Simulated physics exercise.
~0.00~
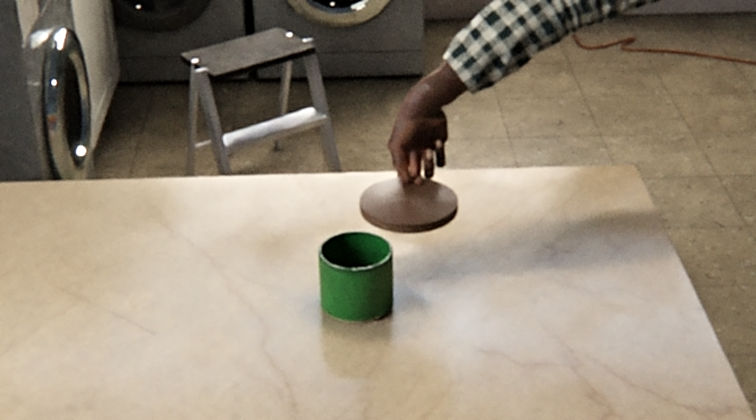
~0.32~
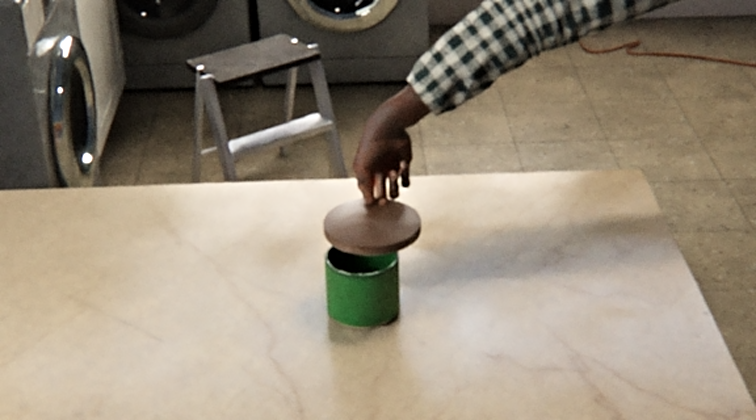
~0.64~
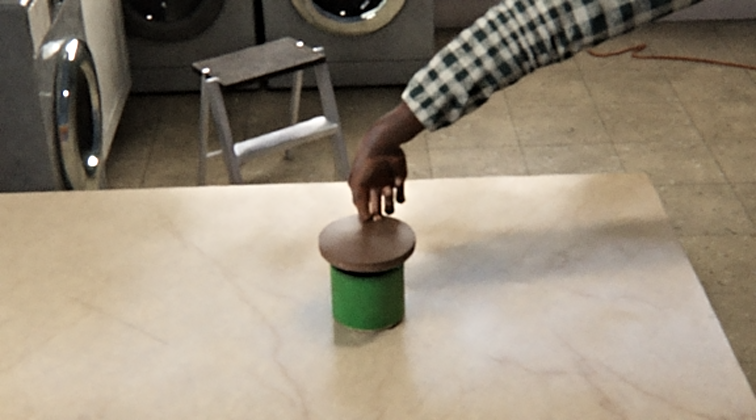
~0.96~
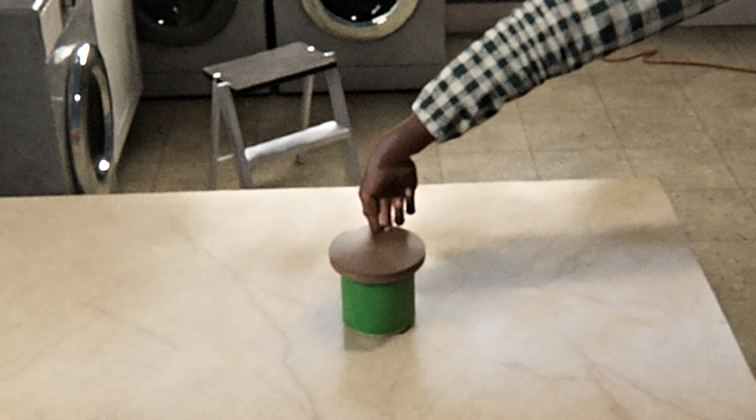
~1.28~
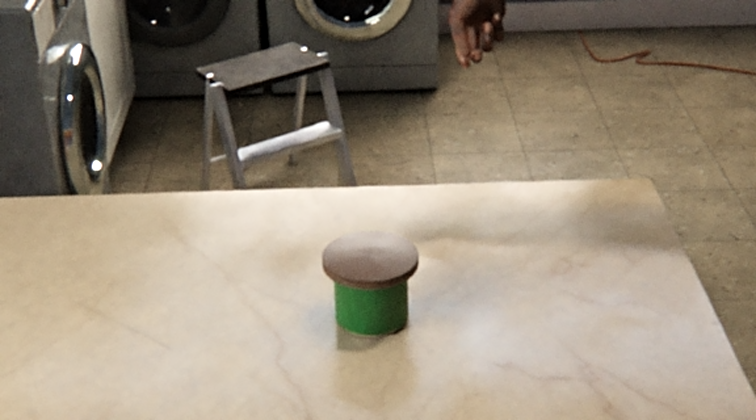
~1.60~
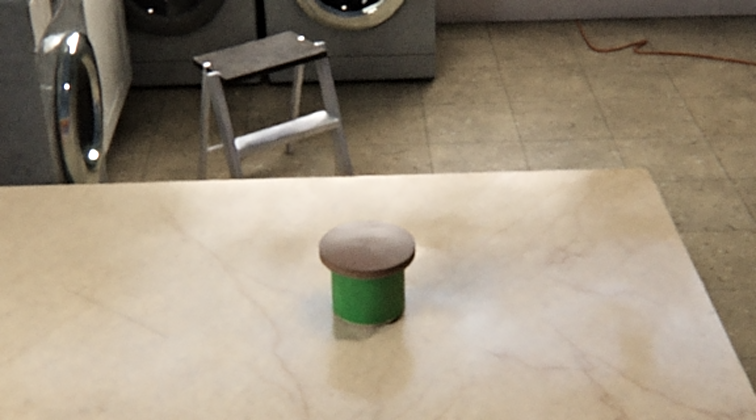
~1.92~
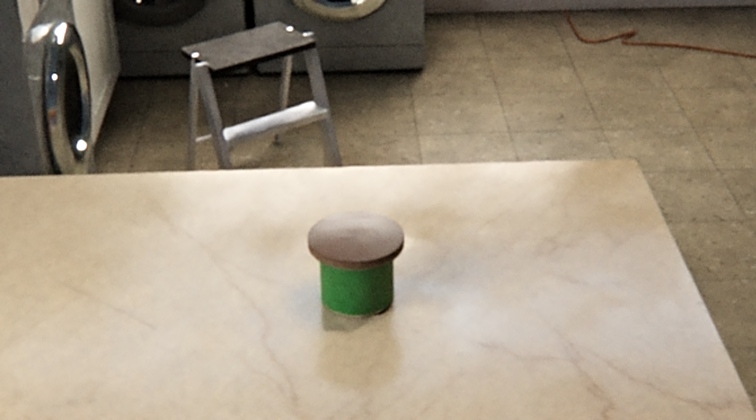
In a laundry room, a hand lowering a brown disc onto a green cylindrical container, then withdrawing as the disc stays on top.
